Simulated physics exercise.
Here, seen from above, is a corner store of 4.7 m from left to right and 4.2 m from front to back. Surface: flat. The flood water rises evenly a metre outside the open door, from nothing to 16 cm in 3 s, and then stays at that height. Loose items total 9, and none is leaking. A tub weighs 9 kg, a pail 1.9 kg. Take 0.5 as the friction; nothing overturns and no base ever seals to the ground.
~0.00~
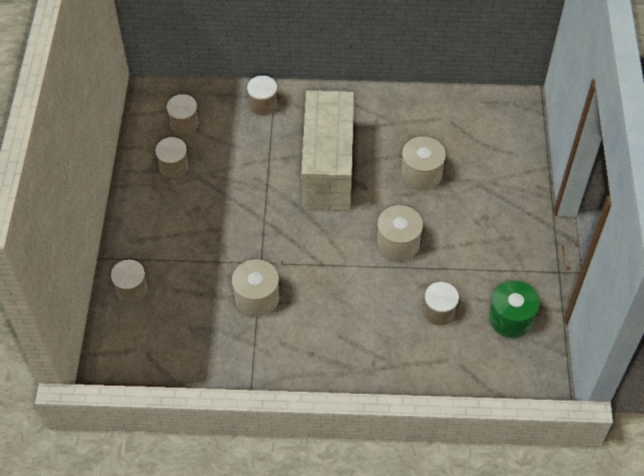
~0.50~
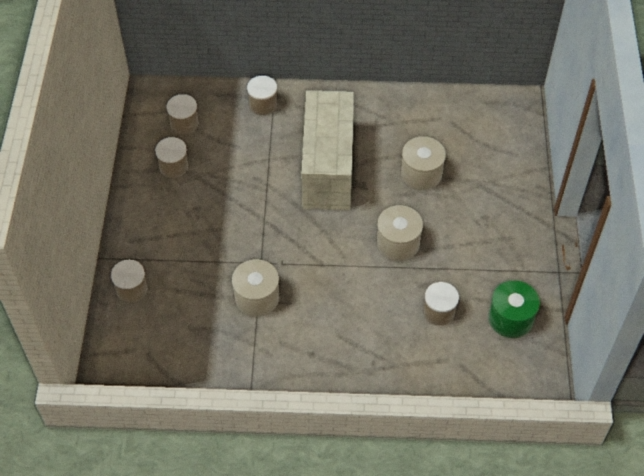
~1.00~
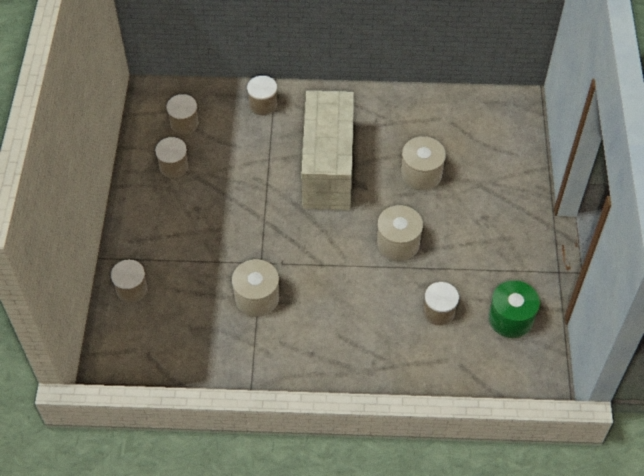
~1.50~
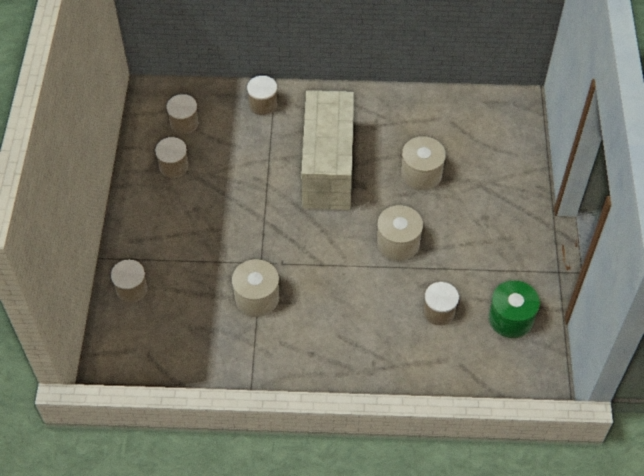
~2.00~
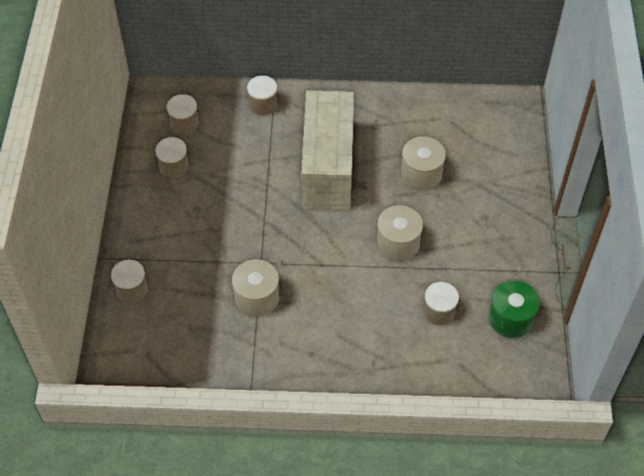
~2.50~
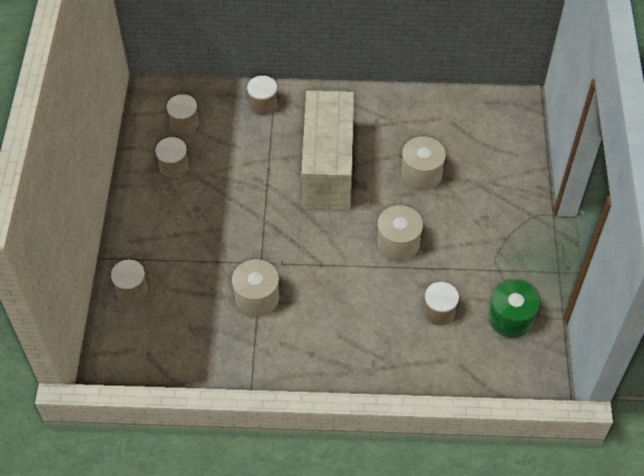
A green tub with a pale top sits at the lower right of a walled room with a brown, streaked floor, seen from high above by a still camera. Beige and white-topped round items stand scattered around a long pale block, near an open doorway on the right. Greenish water covers the ground outside, then a faint patch slips in through the doorway, while nothing inside shifts.
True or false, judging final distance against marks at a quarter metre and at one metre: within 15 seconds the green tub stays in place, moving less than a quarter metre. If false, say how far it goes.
False, a quarter metre to one metre.
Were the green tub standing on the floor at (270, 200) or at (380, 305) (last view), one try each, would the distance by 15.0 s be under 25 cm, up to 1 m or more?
Run 1 - short shift; run 2 - well off.
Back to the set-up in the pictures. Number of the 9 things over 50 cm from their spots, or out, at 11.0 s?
4.
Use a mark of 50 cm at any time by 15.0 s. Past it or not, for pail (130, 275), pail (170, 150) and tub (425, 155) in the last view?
Order as asked: Above, above, within.
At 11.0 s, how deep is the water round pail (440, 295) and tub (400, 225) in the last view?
First about 5 cm, second about 5 cm.
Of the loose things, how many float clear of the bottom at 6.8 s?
Just then, the number is 0.
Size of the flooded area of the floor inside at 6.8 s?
Roughly 14 m2 of it is wet.
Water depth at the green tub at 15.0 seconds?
Close to 6 centimetres.
After 3.5 s the green tub is near (516, 301), 0.0 m from its start, aground; 0 afloat.
After 6.8 s the green tub is near (495, 326), 0.4 m from its start, aground; 0 afloat.
After 11.0 s the green tub is near (496, 329), 0.4 m from its start, aground; 6 afloat.
After 15.0 s the green tub is near (499, 339), 0.5 m from its start, afloat; 8 afloat.
